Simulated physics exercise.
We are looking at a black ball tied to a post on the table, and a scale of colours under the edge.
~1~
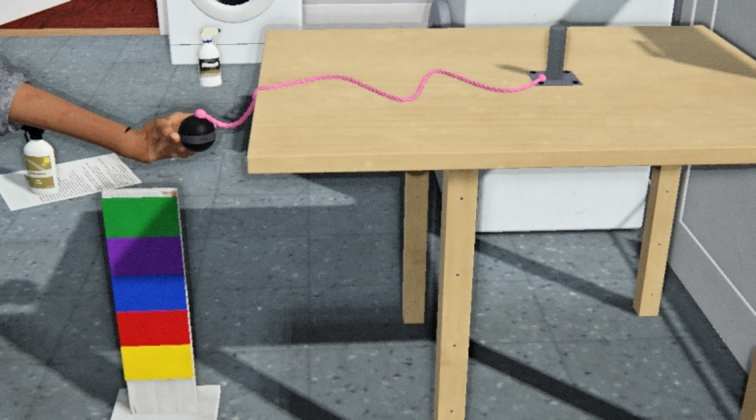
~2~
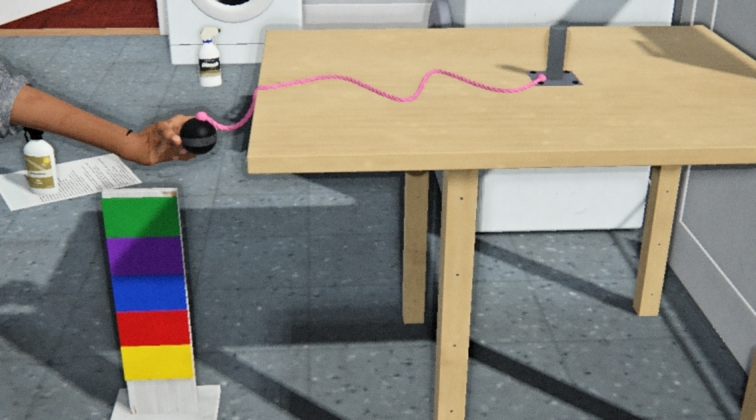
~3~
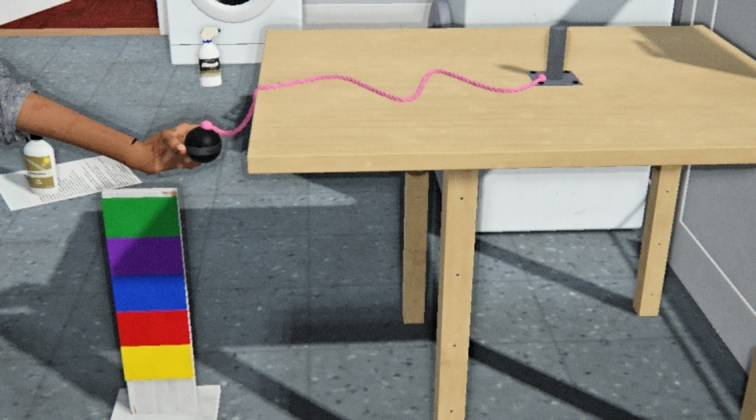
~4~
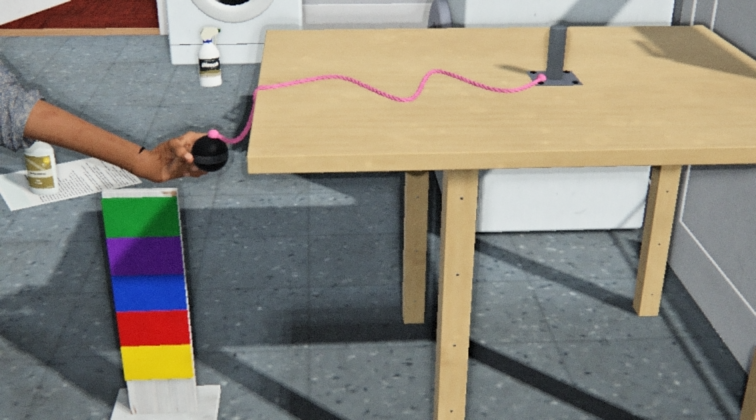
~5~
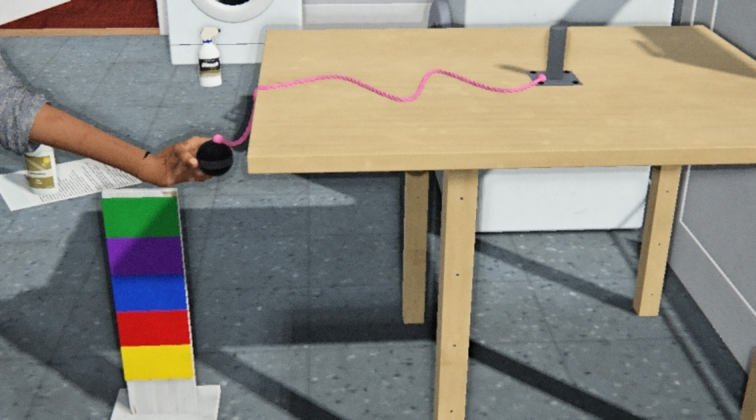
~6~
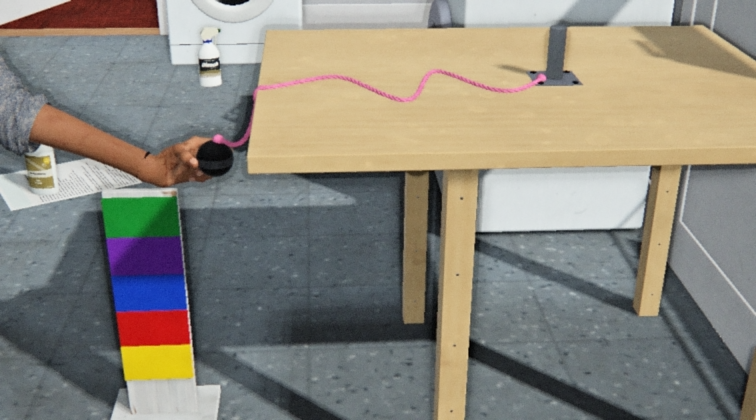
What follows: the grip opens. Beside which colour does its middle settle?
Its centre hangs level with the red band.
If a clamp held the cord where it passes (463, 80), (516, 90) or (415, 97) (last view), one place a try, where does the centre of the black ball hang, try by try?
The places are (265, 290), (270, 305) and (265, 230).
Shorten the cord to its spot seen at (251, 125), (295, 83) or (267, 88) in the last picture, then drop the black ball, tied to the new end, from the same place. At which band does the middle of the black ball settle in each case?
One after the other, blue; green; purple.
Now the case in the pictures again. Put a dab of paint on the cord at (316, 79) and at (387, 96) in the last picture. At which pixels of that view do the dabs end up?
Near (259, 178) and (266, 89).
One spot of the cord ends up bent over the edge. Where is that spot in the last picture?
That spot is around (378, 92).
Early on, ball near (259, 301); level with blue.
Midway, ball near (275, 316); level with red.
Finally, ball near (271, 317); level with red. Its middle rests at the red band.
